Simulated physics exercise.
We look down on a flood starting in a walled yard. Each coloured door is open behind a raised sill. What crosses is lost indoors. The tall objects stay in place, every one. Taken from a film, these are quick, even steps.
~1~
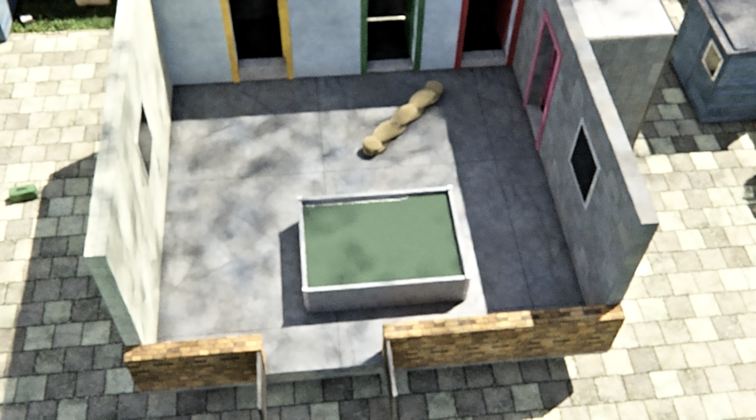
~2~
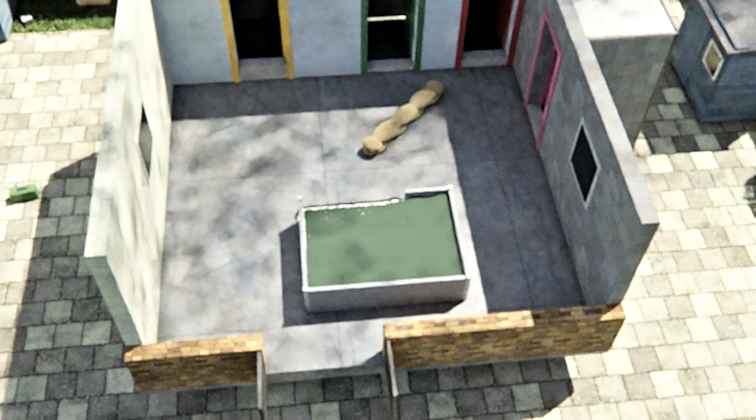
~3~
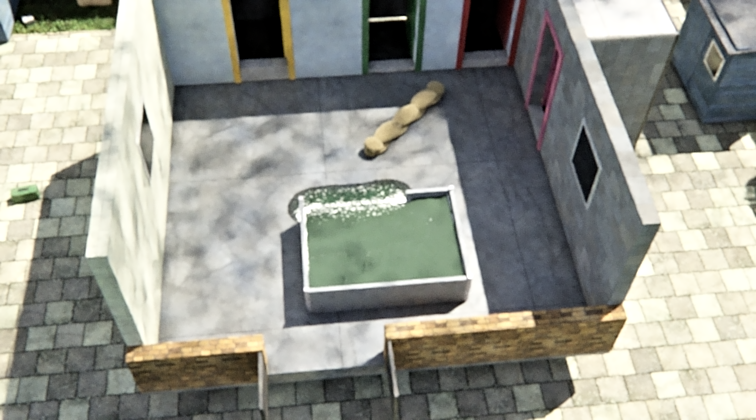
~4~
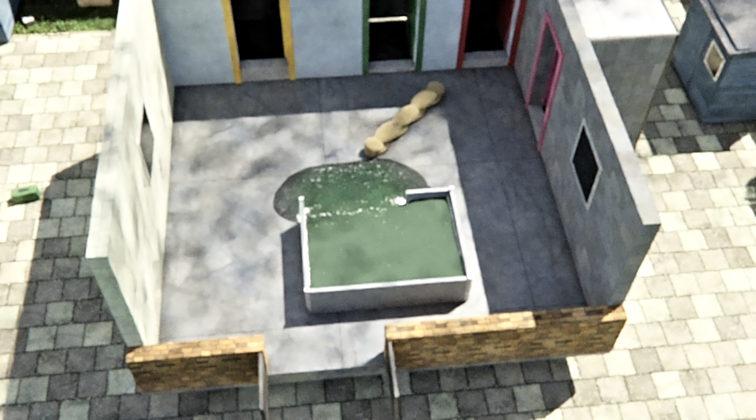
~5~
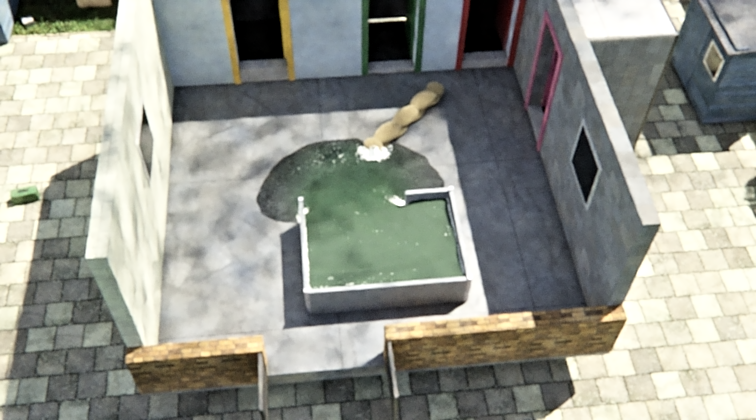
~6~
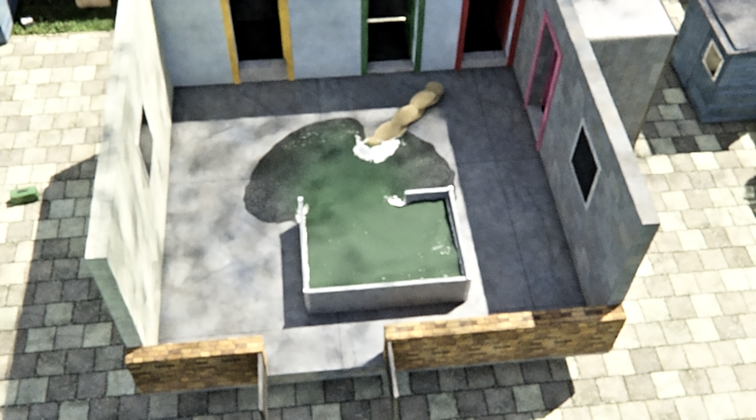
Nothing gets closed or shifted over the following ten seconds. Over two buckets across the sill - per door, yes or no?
Yellow door no, green door no, pink door no, red door no.
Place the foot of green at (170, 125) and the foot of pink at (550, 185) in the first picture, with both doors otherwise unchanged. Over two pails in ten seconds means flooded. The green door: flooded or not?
The green one tops the limit, as far as I can tell.
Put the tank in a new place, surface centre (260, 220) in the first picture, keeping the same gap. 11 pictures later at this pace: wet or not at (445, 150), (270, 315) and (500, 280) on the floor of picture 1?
One after the other: Untouched, untouched, untouched.
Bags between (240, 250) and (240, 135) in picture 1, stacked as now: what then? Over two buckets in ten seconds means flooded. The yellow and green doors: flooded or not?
First yellow, which stays within the limit; then green, which tops the limit.
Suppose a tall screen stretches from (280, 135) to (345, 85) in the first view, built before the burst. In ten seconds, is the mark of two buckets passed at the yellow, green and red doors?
Taking them in turn, the yellow one is spared, the green one is flooded and the red one is spared.
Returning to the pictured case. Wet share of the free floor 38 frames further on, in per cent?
By my count, 80 percent.
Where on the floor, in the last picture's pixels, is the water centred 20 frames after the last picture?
Close to pixel (335, 158).
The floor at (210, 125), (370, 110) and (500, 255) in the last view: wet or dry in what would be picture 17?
Result, as listed: Wetted / wetted / not wetted.
A moment on, water covers 25 % of the floor; the yellow door not reached, the green door not reached, the pink door not reached, the red door not reached.
Next, water covers 40 % of the floor; the yellow door wet at the sill, nothing in, the green door wet at the sill, nothing in, the pink door not reached, the red door wet at the sill, nothing in.
Then, water covers 50 % of the floor; the yellow door wet at the sill, nothing in, the green door wet at the sill, nothing in, the pink door wet at the sill, nothing in, the red door wet at the sill, nothing in.
Later, water covers 80 % of the floor; the yellow door wet at the sill, nothing in, the green door under two buckets in, the pink door wet at the sill, nothing in, the red door wet at the sill, nothing in.
In the end, water covers 95 % of the floor; the yellow door wet at the sill, nothing in, the green door under two buckets in, the pink door wet at the sill, nothing in, the red door wet at the sill, nothing in.
